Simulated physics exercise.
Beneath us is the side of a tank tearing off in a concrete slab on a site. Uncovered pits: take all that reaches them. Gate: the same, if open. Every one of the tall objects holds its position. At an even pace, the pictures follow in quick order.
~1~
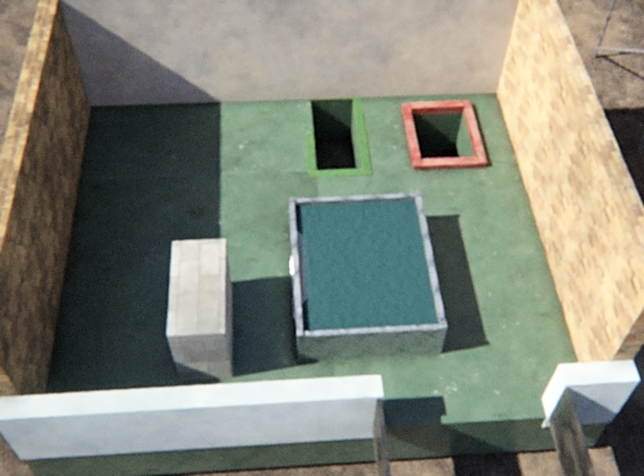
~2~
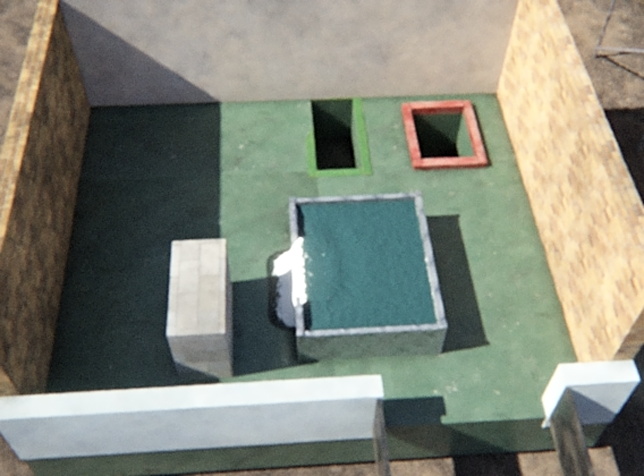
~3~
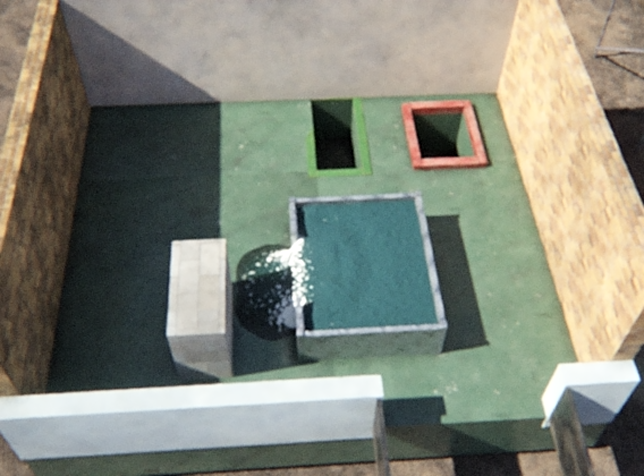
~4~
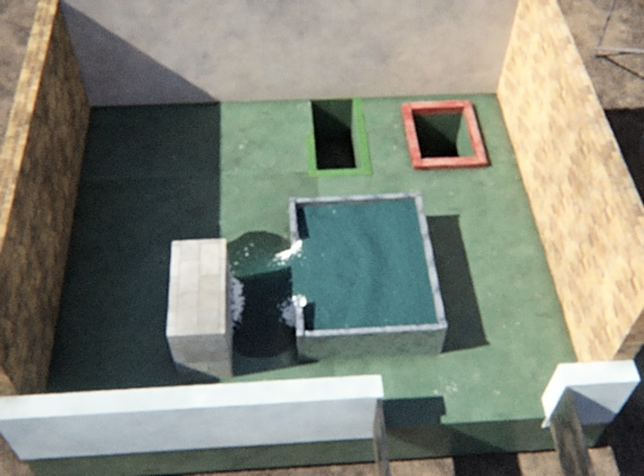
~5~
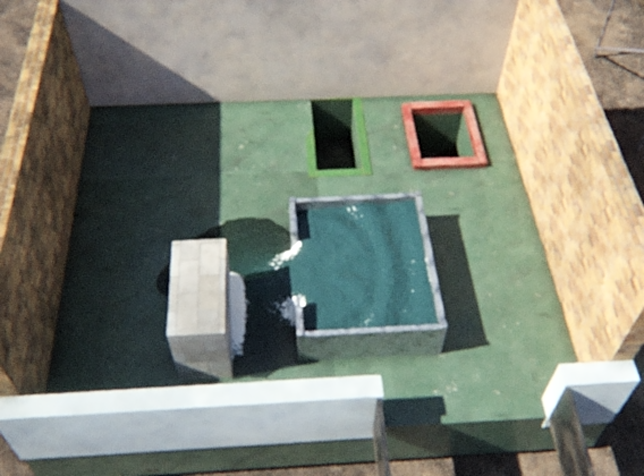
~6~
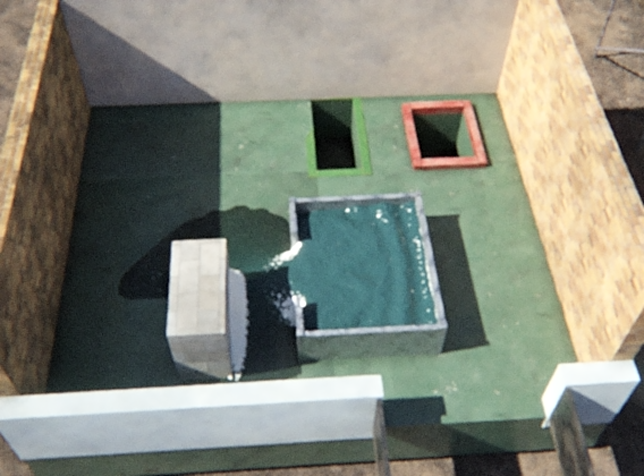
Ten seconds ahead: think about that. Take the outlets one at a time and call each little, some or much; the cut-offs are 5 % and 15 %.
In order: The gate catches some; the green pit catches much; the red pit catches little.
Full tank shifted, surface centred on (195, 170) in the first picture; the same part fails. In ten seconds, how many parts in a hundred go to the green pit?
The green pit takes 30 per cent.
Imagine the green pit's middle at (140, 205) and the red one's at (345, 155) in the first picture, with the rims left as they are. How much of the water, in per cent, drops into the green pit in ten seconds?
Share for green, in per cent: 35.
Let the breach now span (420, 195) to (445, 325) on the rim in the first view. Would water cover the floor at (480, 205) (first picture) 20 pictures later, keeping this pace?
At that point: Swamped.
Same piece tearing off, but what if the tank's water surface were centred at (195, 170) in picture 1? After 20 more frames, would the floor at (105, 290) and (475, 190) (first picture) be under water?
Spot by spot: Drenched, after that high and dry.
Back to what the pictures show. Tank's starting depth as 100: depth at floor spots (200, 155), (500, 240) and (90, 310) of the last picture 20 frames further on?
The depth comes out near 4, 0 and 8 per cent.
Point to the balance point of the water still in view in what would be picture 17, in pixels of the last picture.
Estimate: (287, 285).
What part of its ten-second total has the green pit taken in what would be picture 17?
Roughly 0 per cent.
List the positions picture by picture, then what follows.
The first frame shows still water in the tank at (363, 263).
In the second frame, the front is at (281, 256), out from the gap at (299, 283).
In the third frame, the front is at (248, 261), out from the gap at (299, 284).
In the fourth frame, the front is at a hidden place, out from the gap at (299, 283).
In the fifth frame, the front is at a hidden place, out from the gap at (299, 283).
In the sixth frame, water pours out at (299, 282) and has run to (133, 274).
A moment on, water covers 20 % of the floor; the gate 0 %, the green pit 0 %, the red pit 0 %.
Next, water covers 40 % of the floor; the gate 0 %, the green pit 0 %, the red pit 0 %.
Then, water covers 55 % of the floor; the gate 1 %, the green pit 0 %, the red pit 0 %.
Later, water covers 75 % of the floor; the gate 3 %, the green pit 5 %, the red pit 0 %.
In the end, water covers 90 % of the floor; the gate 7 %, the green pit 17 %, the red pit 0 %.
